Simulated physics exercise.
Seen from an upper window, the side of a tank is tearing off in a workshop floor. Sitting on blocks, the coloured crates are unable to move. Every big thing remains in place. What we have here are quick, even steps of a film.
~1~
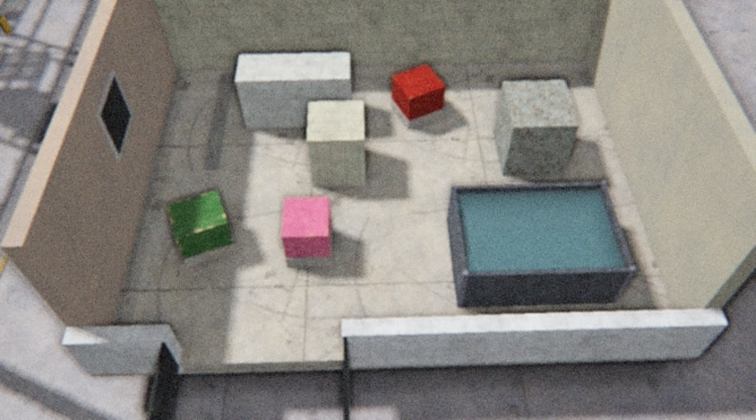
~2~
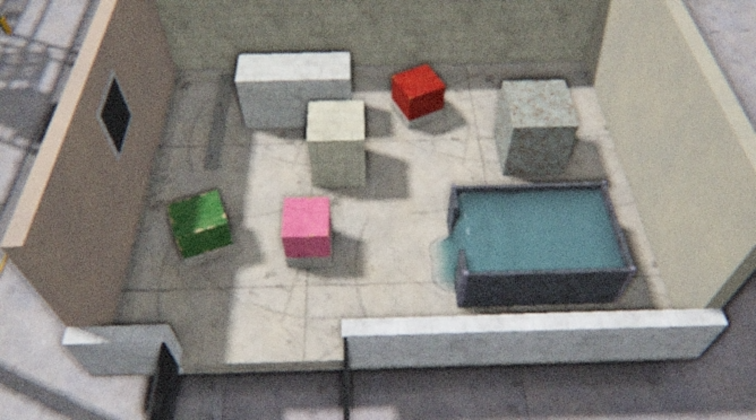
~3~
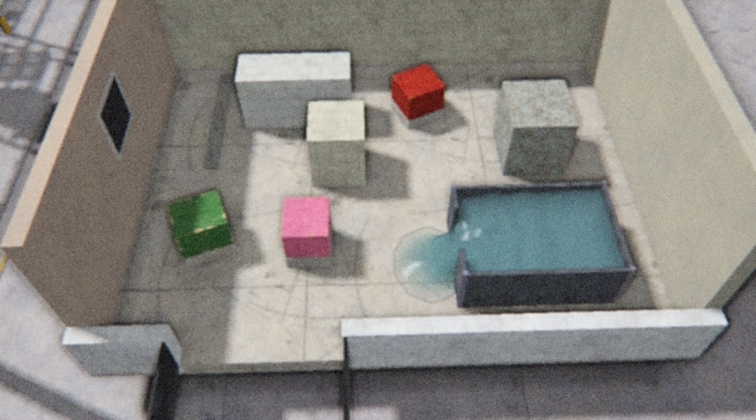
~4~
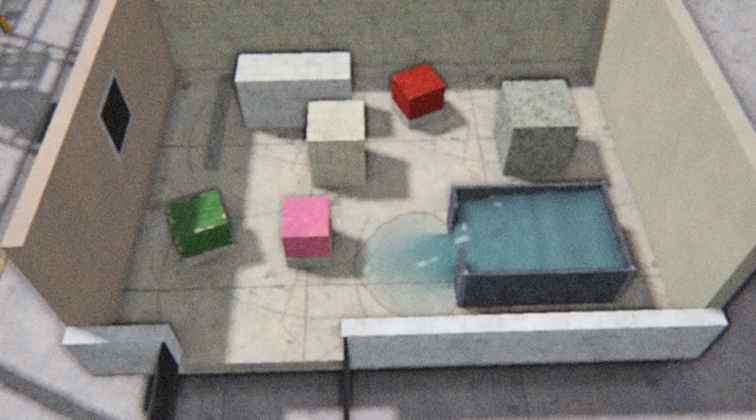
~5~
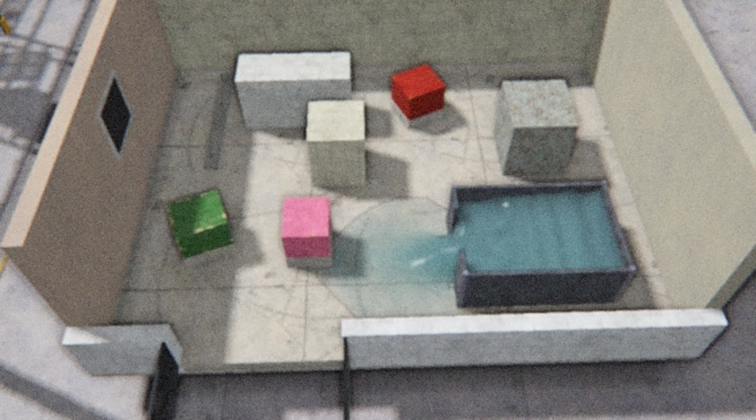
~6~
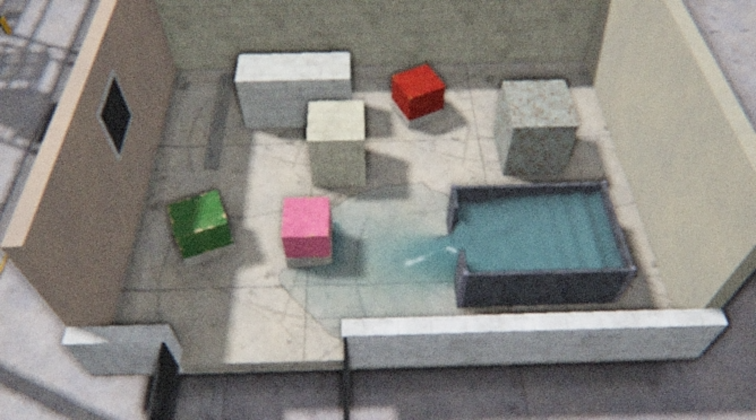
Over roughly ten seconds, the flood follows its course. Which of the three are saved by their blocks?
In order: The pink crate is caught. The red crate is missed. The green crate is missed.
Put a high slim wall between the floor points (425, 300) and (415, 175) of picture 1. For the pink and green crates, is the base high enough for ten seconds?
Summary - pink crate: Not flooded; green crate: Not flooded.
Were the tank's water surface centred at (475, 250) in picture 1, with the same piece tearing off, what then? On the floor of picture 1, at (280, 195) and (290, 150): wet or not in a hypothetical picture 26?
Submerged, then untouched.
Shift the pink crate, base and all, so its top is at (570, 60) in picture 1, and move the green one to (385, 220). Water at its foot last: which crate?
My guess is the crate marked pink.
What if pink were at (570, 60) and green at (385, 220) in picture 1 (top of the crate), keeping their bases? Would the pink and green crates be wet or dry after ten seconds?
Result - pink crate is missed, green crate is overtopped.
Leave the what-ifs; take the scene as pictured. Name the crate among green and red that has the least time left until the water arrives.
The green one.
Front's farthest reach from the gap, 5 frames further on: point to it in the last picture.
I'd say at around (139, 316).
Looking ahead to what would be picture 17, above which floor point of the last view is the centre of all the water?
About (433, 257).
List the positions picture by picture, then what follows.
The water tank at (537, 229) is whole and still, in the first picture.
Water pours out at (457, 252) and has run to (446, 286), in the second picture.
Water pours out at (457, 253) and has run to (402, 277), in the third picture.
The front is at (359, 269), out from the gap at (457, 253), in the fourth picture.
The front is at (324, 276), out from the gap at (457, 253), in the fifth picture.
Water pours out at (457, 253) and has run to (285, 277), in the sixth picture.
A moment on, water covers 25 % of the floor; the pink crate water round its plinth, the red crate not reached, the green crate water round its plinth.
Next, water covers 35 % of the floor; the pink crate water round its plinth, the red crate water round its plinth, the green crate water round its plinth.
Then, water covers 50 % of the floor; the pink crate water round its plinth, the red crate water round its plinth, the green crate water round its plinth.
Later, water covers 65 % of the floor; the pink crate water round its plinth, the red crate water round its plinth, the green crate water round its plinth.
In the end, water covers 85 % of the floor; the pink crate was topped, the red crate stayed above the water, the green crate stayed above the water.
